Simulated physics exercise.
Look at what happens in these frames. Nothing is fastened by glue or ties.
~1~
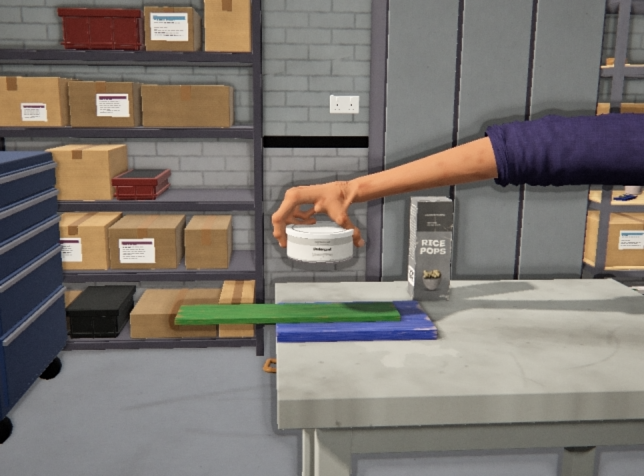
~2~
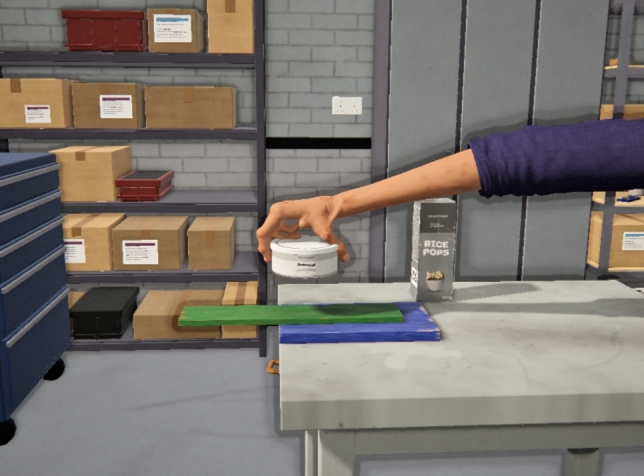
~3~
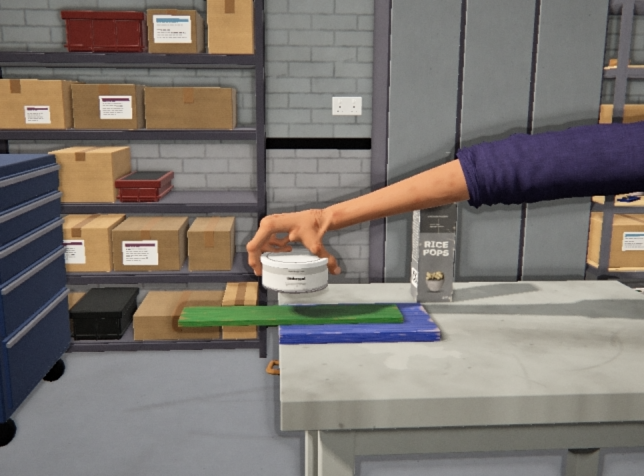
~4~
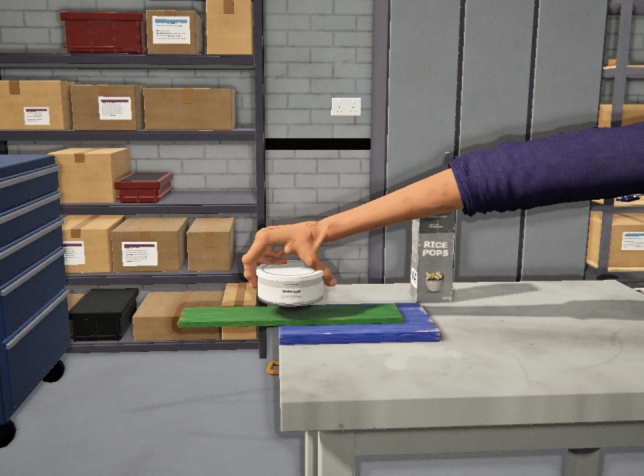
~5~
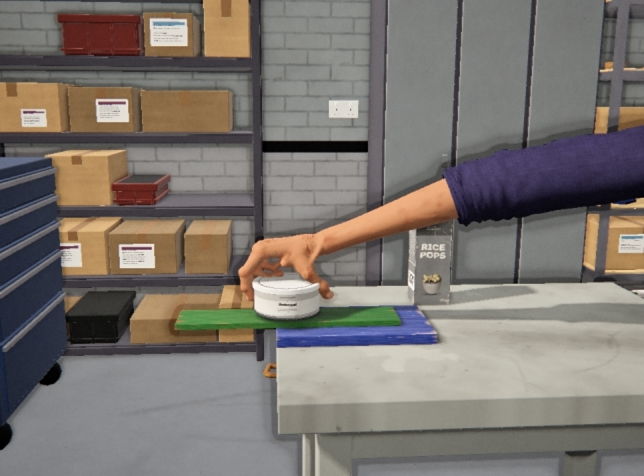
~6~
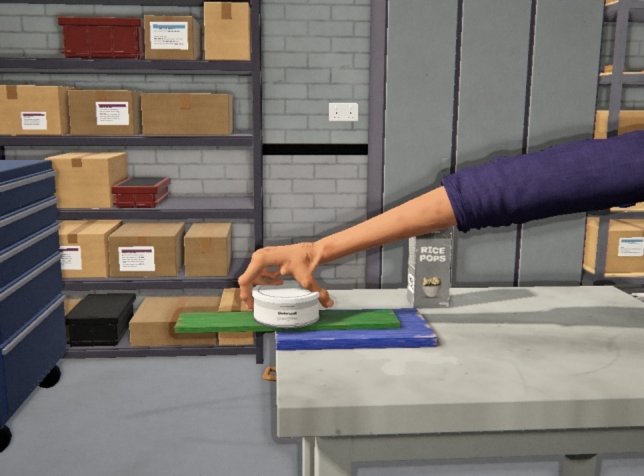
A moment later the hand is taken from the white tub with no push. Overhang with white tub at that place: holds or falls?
The overhang works.
Then, 0.60 s past the last view, things are still on the move.
Then, 1.50 s past the last view, as before.
Finally, all 4 still in place. Final places as the last picture's camera would see them, white tub near (286, 304). The plank keeps its balance.
